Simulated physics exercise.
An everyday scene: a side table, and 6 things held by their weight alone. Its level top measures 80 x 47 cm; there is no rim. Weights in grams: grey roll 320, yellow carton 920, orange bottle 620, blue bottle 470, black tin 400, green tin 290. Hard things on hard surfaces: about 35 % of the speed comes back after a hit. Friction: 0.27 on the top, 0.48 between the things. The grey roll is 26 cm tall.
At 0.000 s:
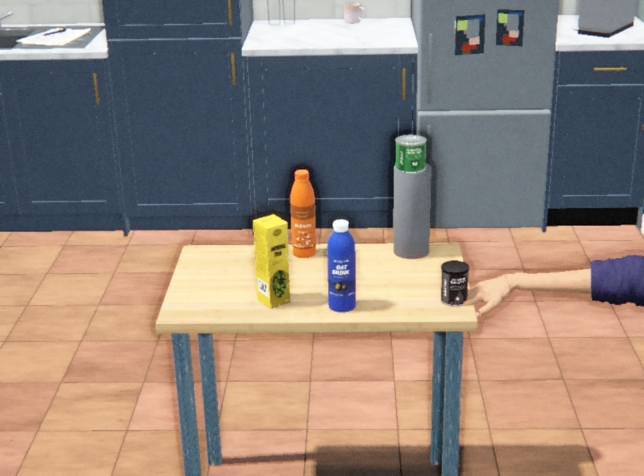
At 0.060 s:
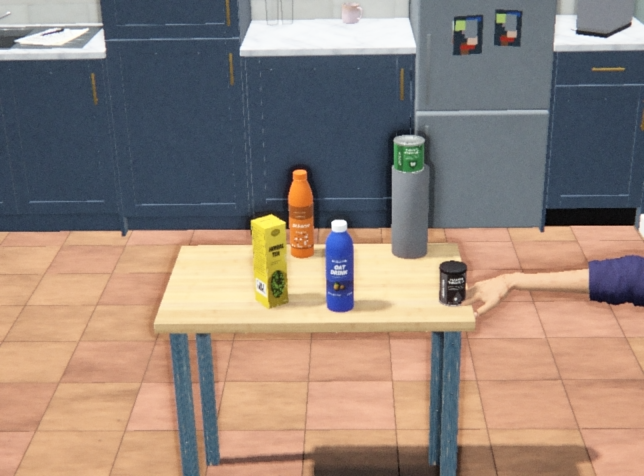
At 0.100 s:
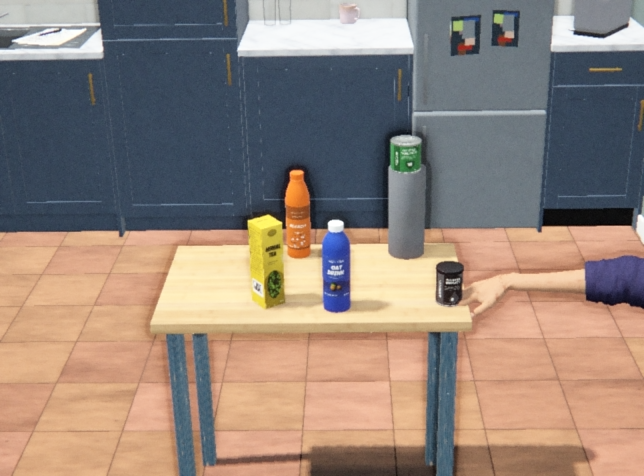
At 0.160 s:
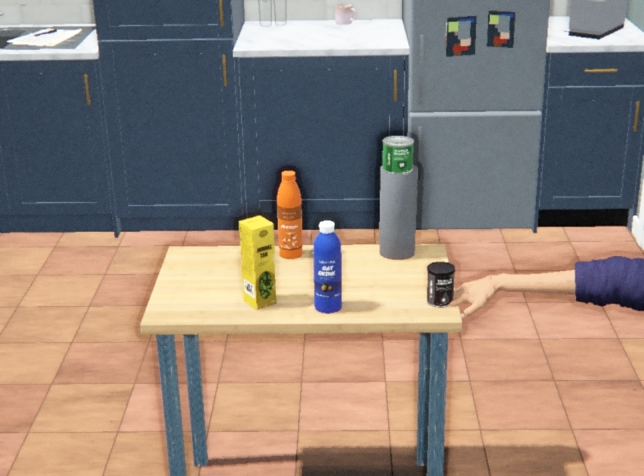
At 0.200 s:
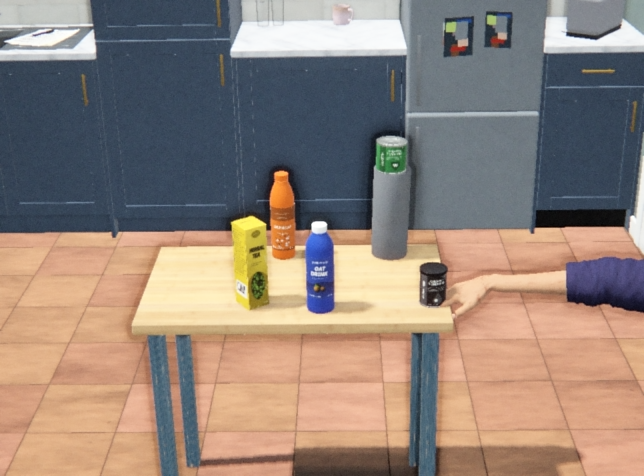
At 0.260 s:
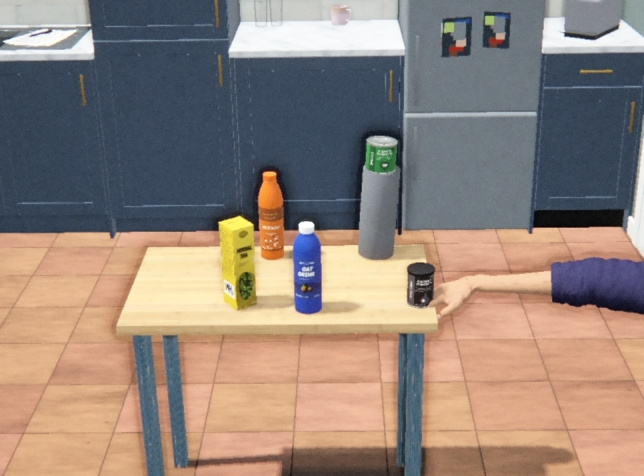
A hand at the right edge of a wooden table sliding it slowly left, bottles, carton and tins riding along on top.
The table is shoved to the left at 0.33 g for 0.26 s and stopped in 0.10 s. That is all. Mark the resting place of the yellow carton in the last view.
Look near (184, 264).
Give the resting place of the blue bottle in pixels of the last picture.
Around (252, 268).
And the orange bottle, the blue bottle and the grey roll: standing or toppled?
The orange bottle falls over; the blue bottle is still upright; the grey roll tips over.
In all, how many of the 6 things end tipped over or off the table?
In all, 3.
After 0.56 s, table shifted 15 cm; yellow carton slid 4 cm near (185, 264); green tin leaning 16°; grey roll leaning 16°.
After 0.96 s, table shifted 15 cm; yellow carton slid 4 cm near (184, 264); grey roll on its side; orange bottle leaning 49°.
At rest (1.8 s), tipped over on the table, grey roll, orange bottle and green tin; the other 3 in place, give or take 5 cm. Seen from the same camera at the end, yellow carton near (184, 264).
